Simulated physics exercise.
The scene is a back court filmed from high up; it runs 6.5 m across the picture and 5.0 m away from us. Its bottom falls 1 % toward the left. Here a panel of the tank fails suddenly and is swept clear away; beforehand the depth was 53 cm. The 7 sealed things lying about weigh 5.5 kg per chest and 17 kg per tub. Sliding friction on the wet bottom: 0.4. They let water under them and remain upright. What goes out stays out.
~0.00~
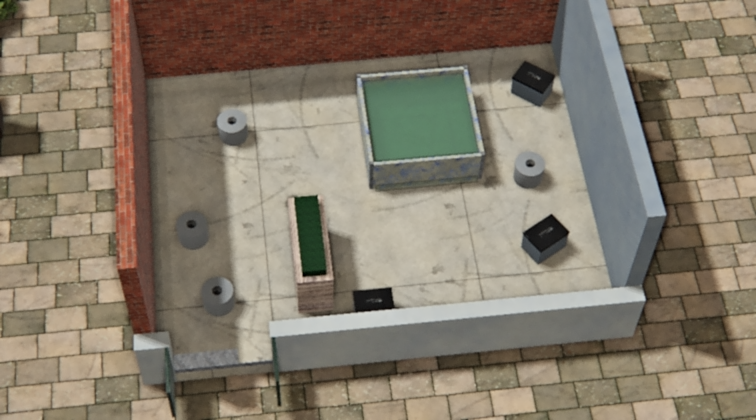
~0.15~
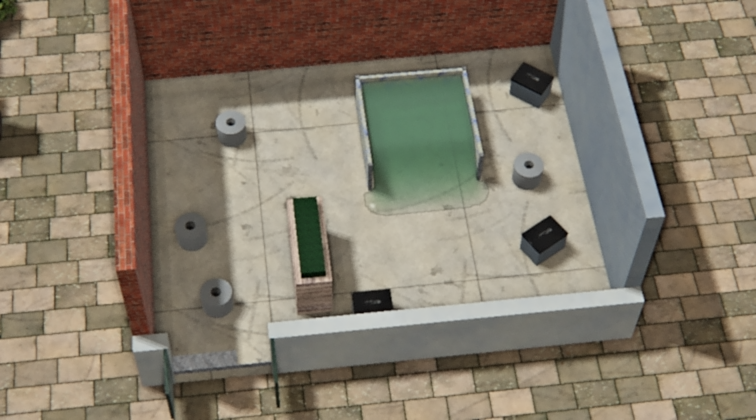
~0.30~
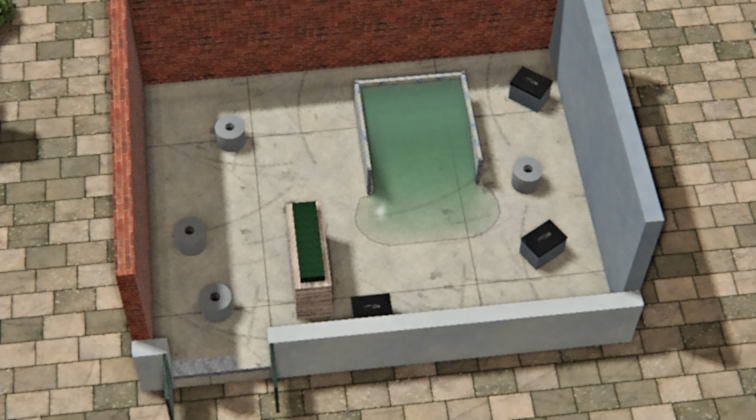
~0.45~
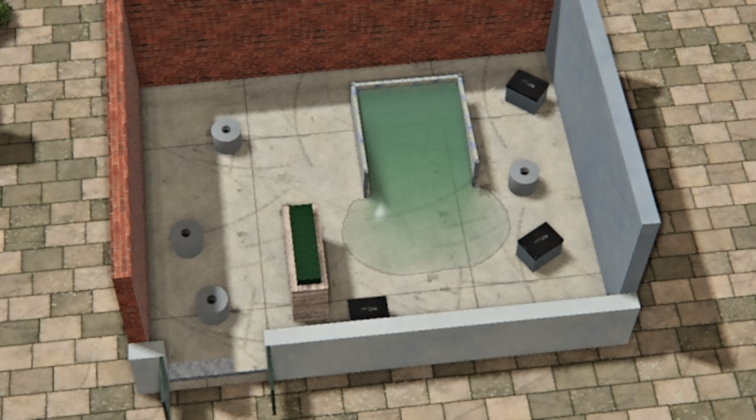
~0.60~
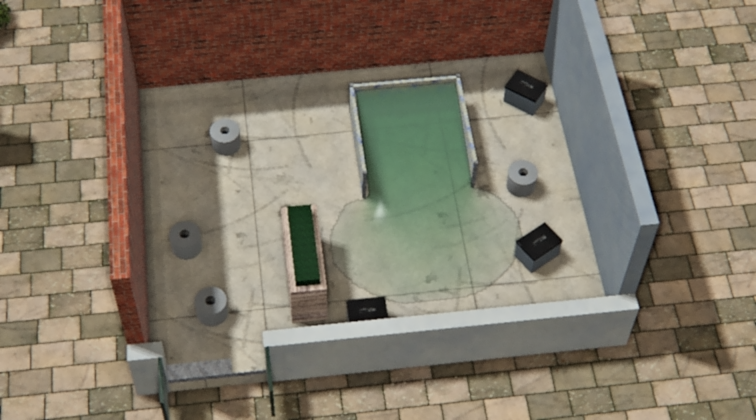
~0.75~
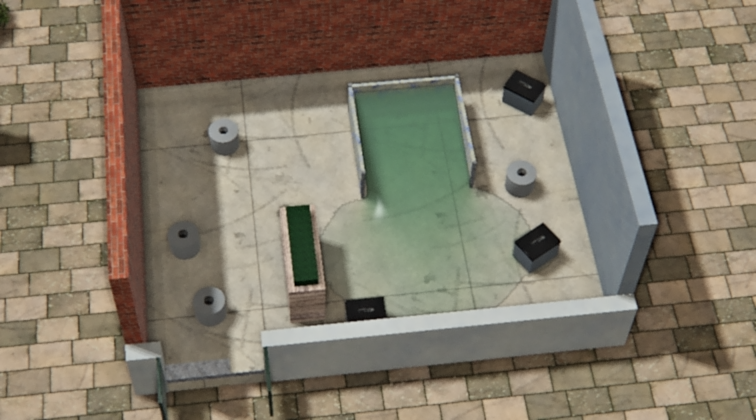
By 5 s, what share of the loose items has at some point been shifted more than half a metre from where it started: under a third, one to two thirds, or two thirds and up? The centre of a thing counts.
A middle portion gets shifted, a third or more but short of two thirds.
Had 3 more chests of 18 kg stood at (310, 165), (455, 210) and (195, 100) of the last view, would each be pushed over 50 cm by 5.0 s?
Order as given: Stays inside it, goes farther, stays inside it.
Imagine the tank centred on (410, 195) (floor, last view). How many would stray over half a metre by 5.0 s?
Result: 4 of them.
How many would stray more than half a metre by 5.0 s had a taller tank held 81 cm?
Under that setup the answer is 5.
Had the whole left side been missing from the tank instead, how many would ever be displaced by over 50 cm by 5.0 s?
2.
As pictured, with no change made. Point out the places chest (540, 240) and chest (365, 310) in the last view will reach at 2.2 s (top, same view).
About (593, 274) for the first and (292, 318) for the second.
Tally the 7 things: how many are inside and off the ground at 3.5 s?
Total: 2.
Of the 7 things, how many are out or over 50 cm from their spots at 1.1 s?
0 in all.
After 1.1 s 0 of 7 are over 50 cm from their spots; 0 afloat.
After 2.2 s 2 of 7 are over 50 cm from their spots; 2 afloat.
After 3.5 s 2 of 7 are over 50 cm from their spots; 2 afloat.
After 5.0 s 3 of 7 are over 50 cm from their spots, and 3 have been at some point; 3 afloat.
